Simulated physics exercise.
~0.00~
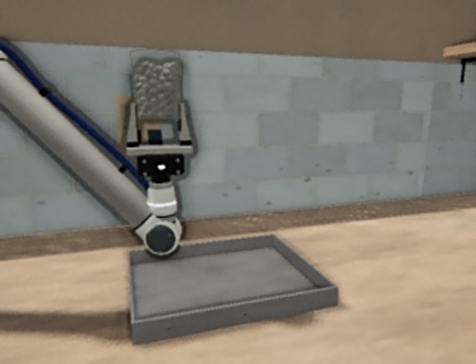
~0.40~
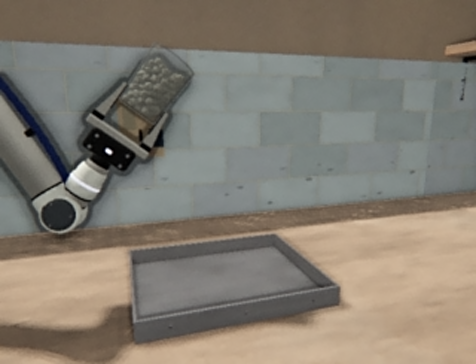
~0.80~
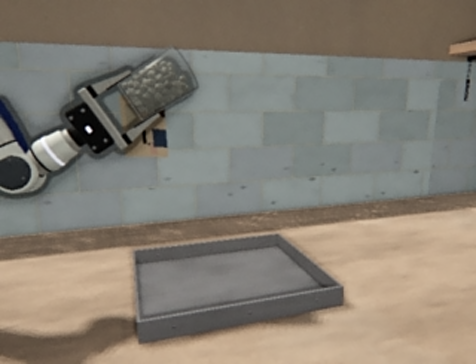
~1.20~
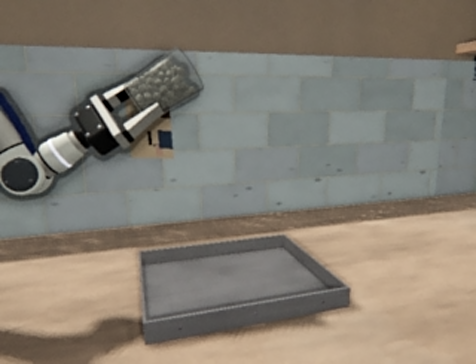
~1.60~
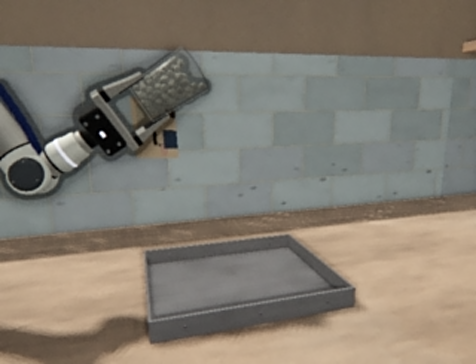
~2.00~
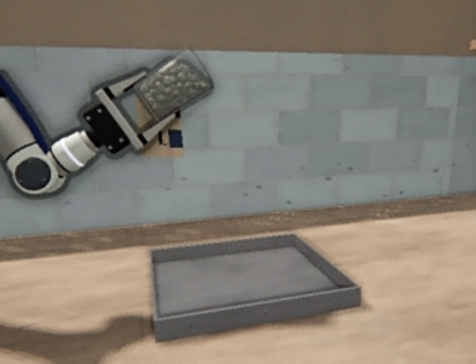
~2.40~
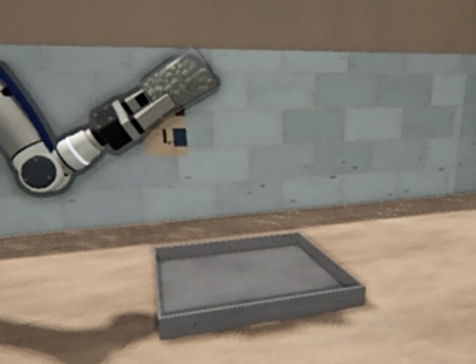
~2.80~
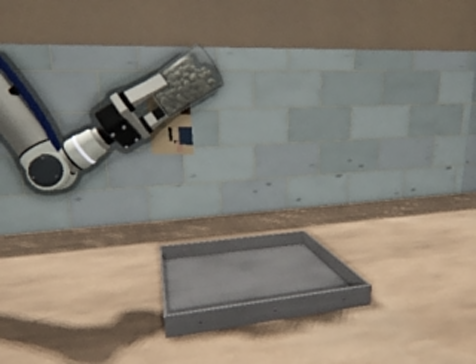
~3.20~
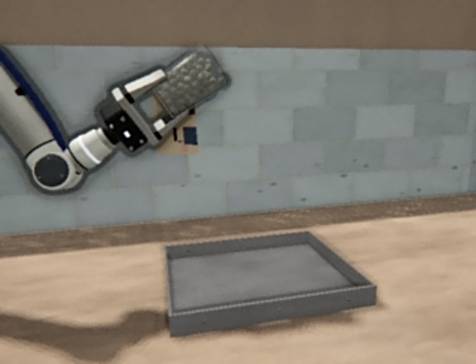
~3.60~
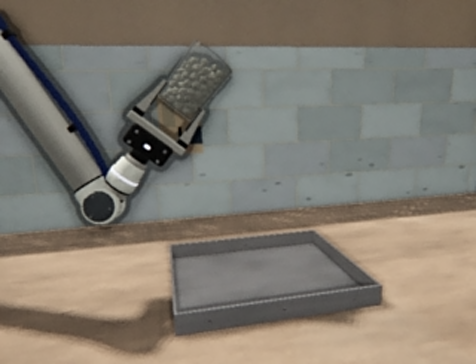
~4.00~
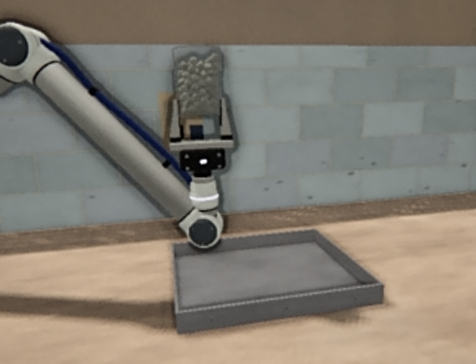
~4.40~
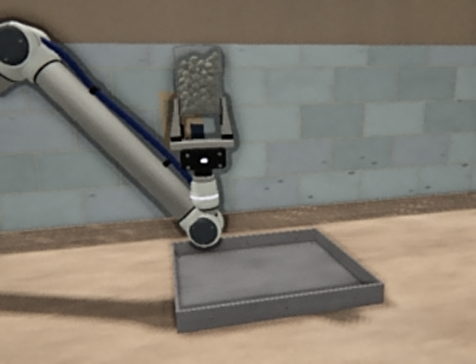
At first, a robot arm holds a clear beaker of small grey pebbles upright, with a shallow grey tray on the table below and a pale block wall behind. The arm swings back to the left, tipping the beaker over to the right until it leans steeply. Held at that slant, the gripper twists the beaker around its own length one way and then back, while the pebbles stay inside. The view drifts slightly left meanwhile. The arm then moves right and brings the beaker upright again. It ends still, with the pebbles in the beaker and the tray empty.
